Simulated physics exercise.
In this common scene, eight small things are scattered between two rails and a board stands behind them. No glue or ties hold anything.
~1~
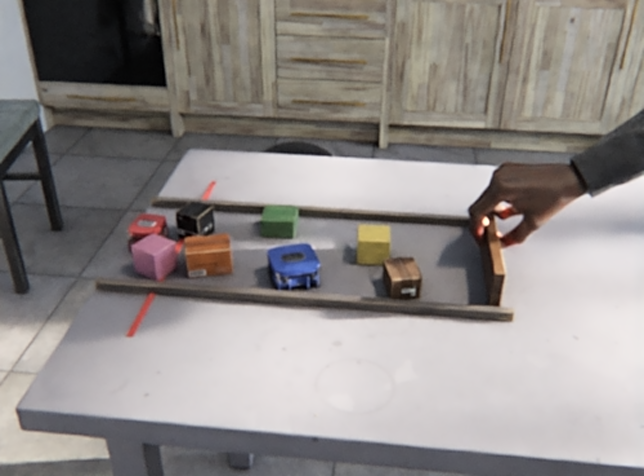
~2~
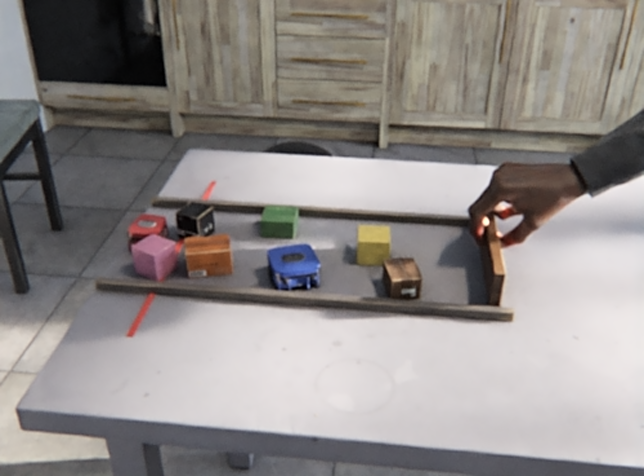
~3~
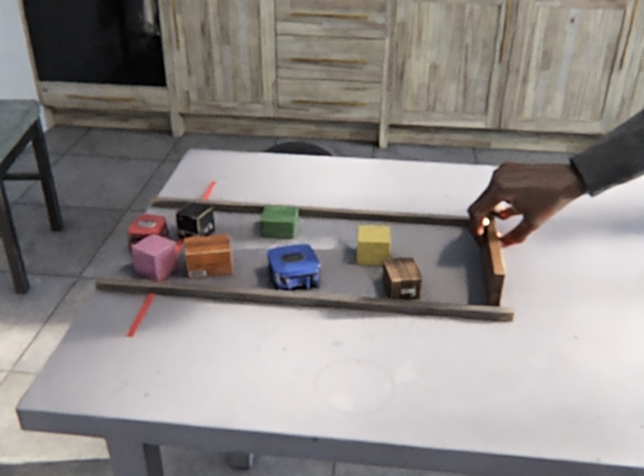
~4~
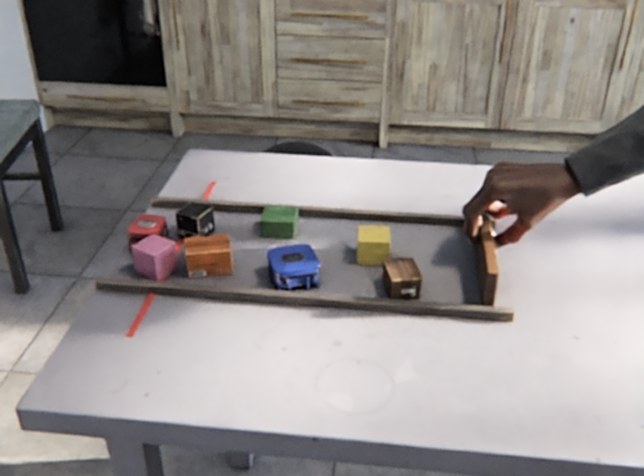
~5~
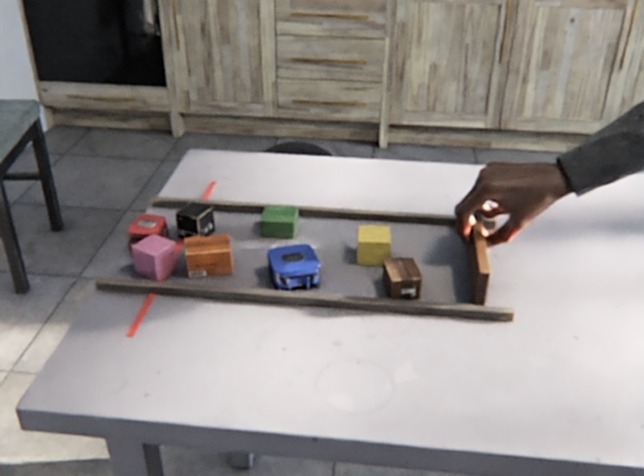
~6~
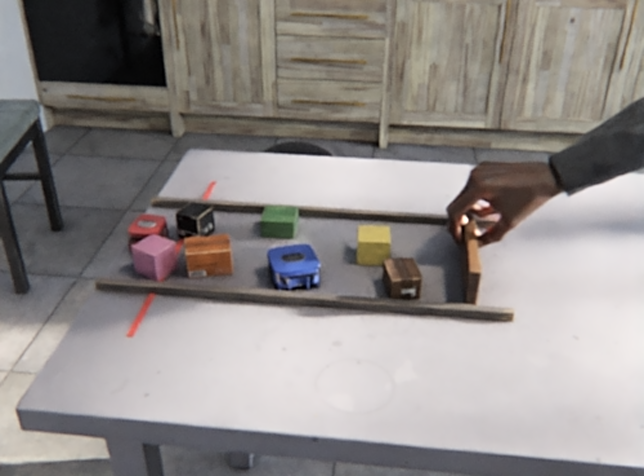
A dark-skinned hand in a grey sleeve slides an upright wooden board a short way left between two rails on a pale table, seen from above in a kitchen with wooden cabinets. Red, pink, black and orange objects cluster at the left near red tape, with green and blue ones mid-track and yellow and brown ones farther right. The objects and camera stay still.
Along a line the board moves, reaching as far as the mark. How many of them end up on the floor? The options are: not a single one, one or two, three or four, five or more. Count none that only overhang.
Answer: Three or four.
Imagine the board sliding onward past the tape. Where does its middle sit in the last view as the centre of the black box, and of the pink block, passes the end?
Its middle is about (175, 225) and about (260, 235).
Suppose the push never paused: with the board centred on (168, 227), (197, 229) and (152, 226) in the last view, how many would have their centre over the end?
Counts by place: 5 / 3 / 5.
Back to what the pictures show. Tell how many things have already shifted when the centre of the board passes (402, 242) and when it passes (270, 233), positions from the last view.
By then 1, and later 6.
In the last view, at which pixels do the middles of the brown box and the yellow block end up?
Same order as the question: First (151, 259), second (165, 231).
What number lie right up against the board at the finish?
Number in contact with it: 3.
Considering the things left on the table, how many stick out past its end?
Overhang count: 2.
Soon after, none off yet; red case at rest near (148, 234); pink block at rest near (155, 257); black box at rest near (196, 222).
In the end, the number that fall off is three or four; gone, orange box, pink block and red case.
